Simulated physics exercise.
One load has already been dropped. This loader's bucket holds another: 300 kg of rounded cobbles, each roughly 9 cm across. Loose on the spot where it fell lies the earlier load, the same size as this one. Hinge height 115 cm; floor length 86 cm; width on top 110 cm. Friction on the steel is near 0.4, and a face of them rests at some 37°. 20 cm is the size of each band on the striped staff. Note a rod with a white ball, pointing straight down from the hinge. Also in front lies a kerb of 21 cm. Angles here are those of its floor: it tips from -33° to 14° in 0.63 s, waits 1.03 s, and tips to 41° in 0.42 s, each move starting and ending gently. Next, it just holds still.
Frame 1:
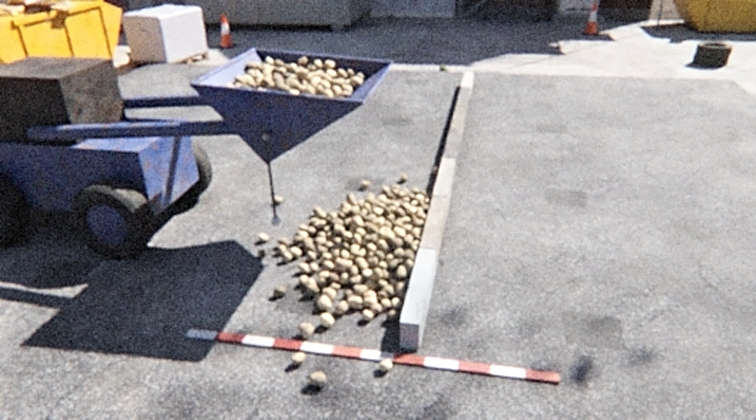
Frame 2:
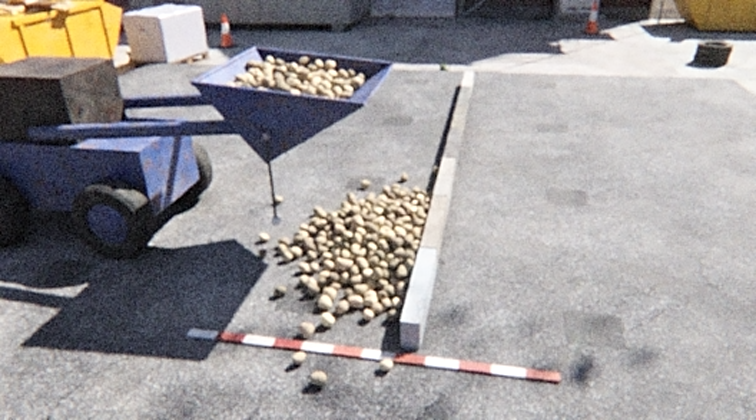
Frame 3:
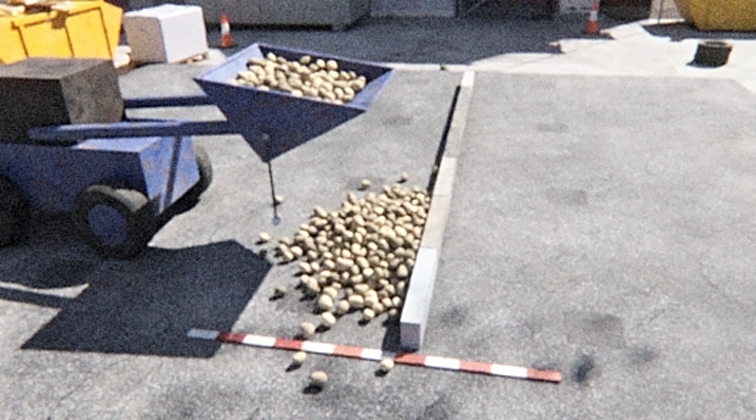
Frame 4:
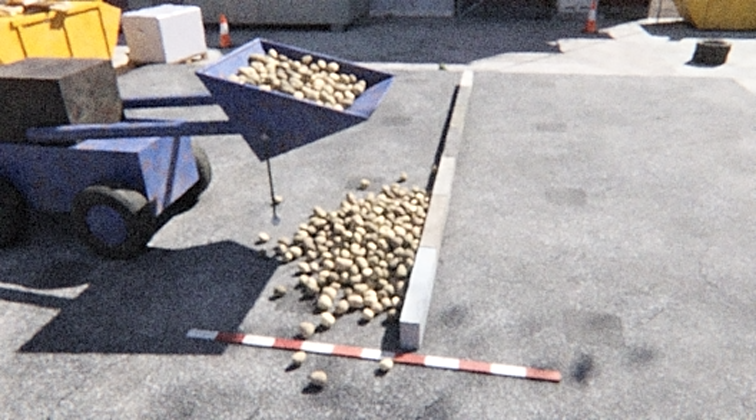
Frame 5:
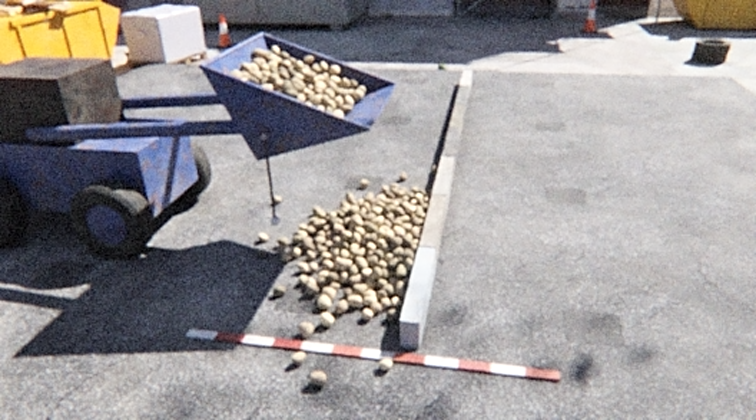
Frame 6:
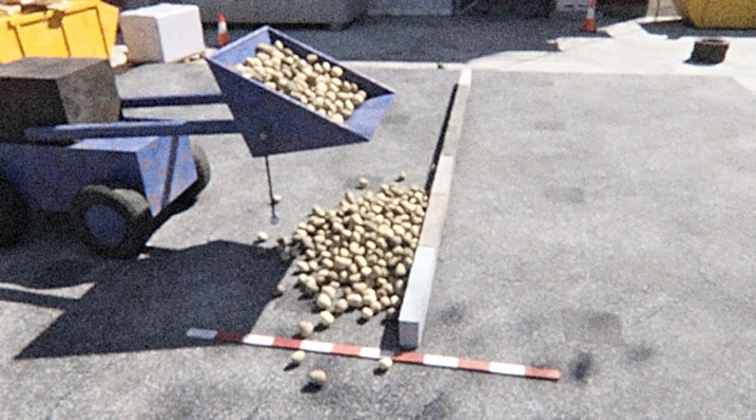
To begin with, a blue loader holds a bucket of pale, rounded stones above a loose heap lying against a kerb, behind a red-and-white striped pole. The bucket then gradually tilts down to the right, its stones staying inside, while the loader and heap remain still.
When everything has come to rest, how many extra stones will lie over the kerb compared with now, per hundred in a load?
About 11 per hundred.
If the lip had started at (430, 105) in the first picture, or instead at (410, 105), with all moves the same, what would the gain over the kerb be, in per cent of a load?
Case one about 75 %, case two about 60 %.
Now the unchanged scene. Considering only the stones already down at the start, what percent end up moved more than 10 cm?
Close to 5 per cent.
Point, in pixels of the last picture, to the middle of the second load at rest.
In the last view, about pixel (394, 224).
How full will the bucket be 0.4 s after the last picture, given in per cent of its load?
It holds some 100 per cent.
Then, 0.2 s after the last picture the floor is at 6°; in per cent of one load, 100 in the bucket, 100 on this side of the kerb; the foremost stones are at (419, 234).
Then, 0.4 s after the last picture the floor is at 14°; in per cent of one load, 100 in the bucket, 100 on this side of the kerb; the foremost stones are at (419, 234).
Then, 2.2 s after the last picture the floor is at 41°; in per cent of one load, 2 in the bucket, 188 on this side of the kerb, 10 over the kerb; the foremost stones are at (541, 243).
Then, 4.8 s after the last picture the floor is at 41°; in per cent of one load, 0 in the bucket, 189 on this side of the kerb, 11 over the kerb; the foremost stones are at (544, 239). Net gain over the kerb, 11.
